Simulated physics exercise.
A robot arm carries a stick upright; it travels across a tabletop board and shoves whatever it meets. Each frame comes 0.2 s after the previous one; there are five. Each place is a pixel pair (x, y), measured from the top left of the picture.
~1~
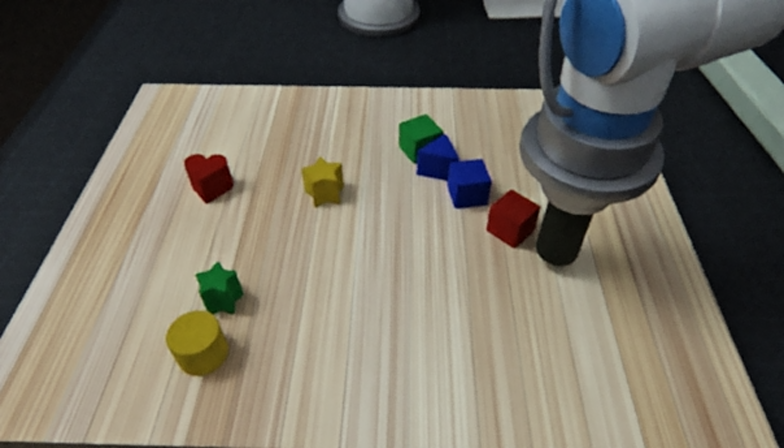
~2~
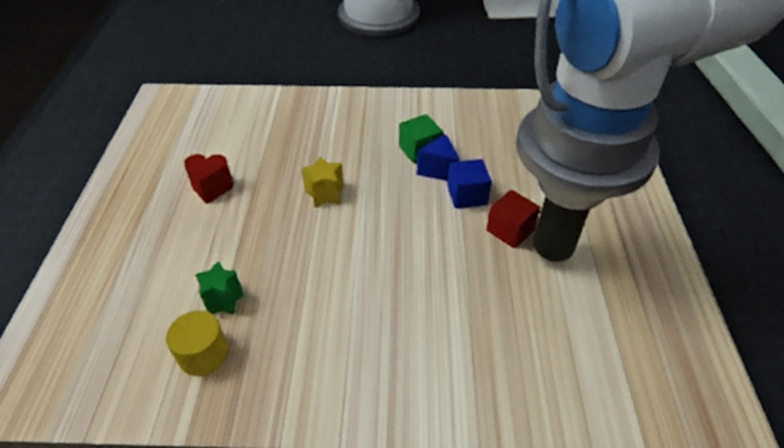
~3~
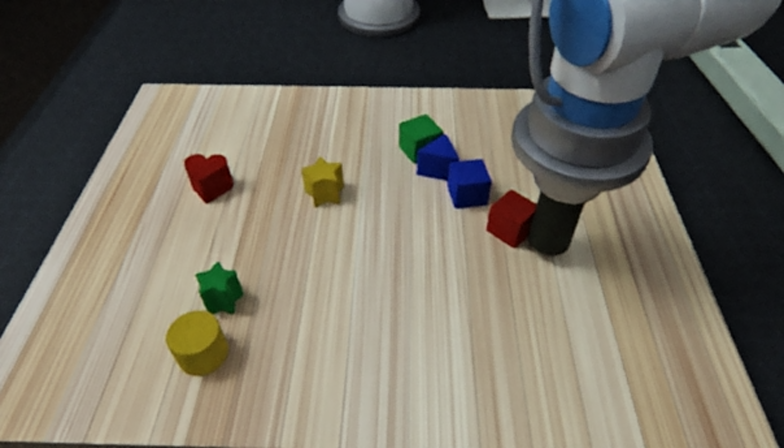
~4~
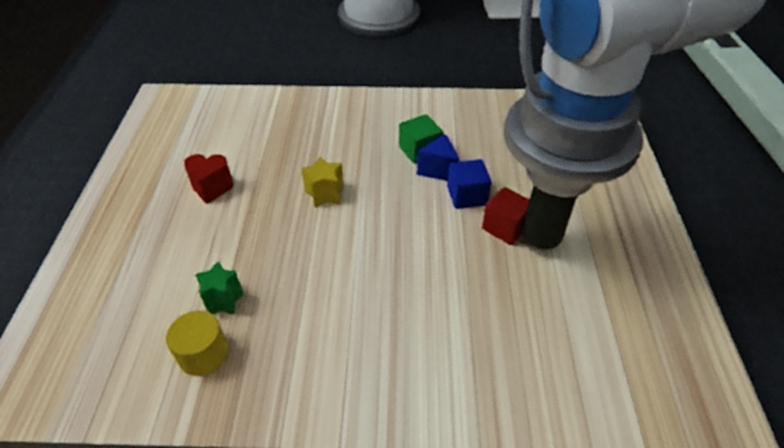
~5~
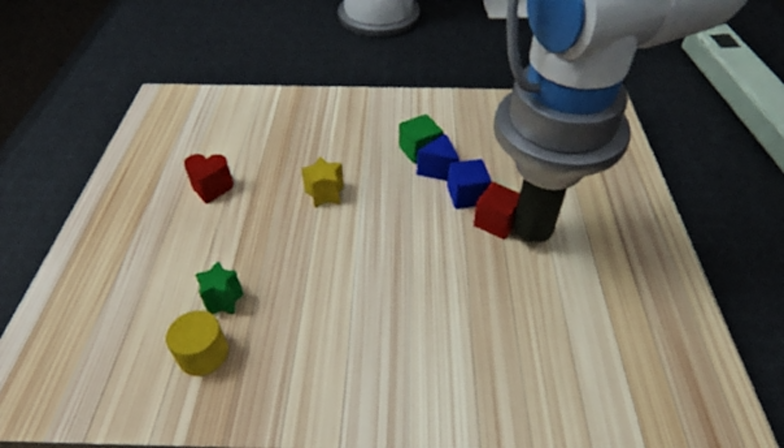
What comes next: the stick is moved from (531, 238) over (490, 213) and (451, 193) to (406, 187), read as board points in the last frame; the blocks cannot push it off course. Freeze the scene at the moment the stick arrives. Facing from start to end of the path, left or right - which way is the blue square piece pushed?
With start-to-end as forward, it shifts left.
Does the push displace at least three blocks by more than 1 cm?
I'd say yes.
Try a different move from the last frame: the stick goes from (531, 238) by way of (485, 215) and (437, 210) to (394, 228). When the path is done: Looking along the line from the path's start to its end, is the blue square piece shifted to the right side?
Yes
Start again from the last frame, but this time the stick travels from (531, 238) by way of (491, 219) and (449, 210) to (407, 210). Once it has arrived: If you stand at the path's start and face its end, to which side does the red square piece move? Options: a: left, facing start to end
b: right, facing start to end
Answer: B.
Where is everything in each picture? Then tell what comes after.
In the first picture, stick tip (557, 250); block tops, green square piece (421, 126); blue triangular piece (441, 147); blue square piece (470, 171); red square piece (516, 206).
In the second picture, stick (554, 246); blocks unchanged.
In the third picture, stick (549, 240); blocks unchanged.
In the fourth picture, stick (542, 234); red square piece (511, 203).
In the fifth picture, stick (533, 228); green square piece (421, 126); blue triangular piece (441, 147); blue square piece (470, 171); red square piece (501, 198).
The first path, step by step. One third of the way, stick (492, 203); green square piece (411, 115), turned 15° clockwise; blue triangular piece (416, 133), turned 30° clockwise; blue square piece (436, 156), turned 35° anticlockwise; red square piece (463, 172).
Two thirds of the way, stick (451, 183); green square piece (408, 110), turned 50° clockwise; blue triangular piece (383, 124), turned 85° clockwise; blue square piece (389, 146), turned 55° anticlockwise; red square piece (421, 156).
At the end, stick (406, 176); green square piece (408, 110), turned 50° clockwise; blue triangular piece (377, 121), turned 120° clockwise; blue square piece (350, 136), turned 45° anticlockwise; red square piece (377, 149).
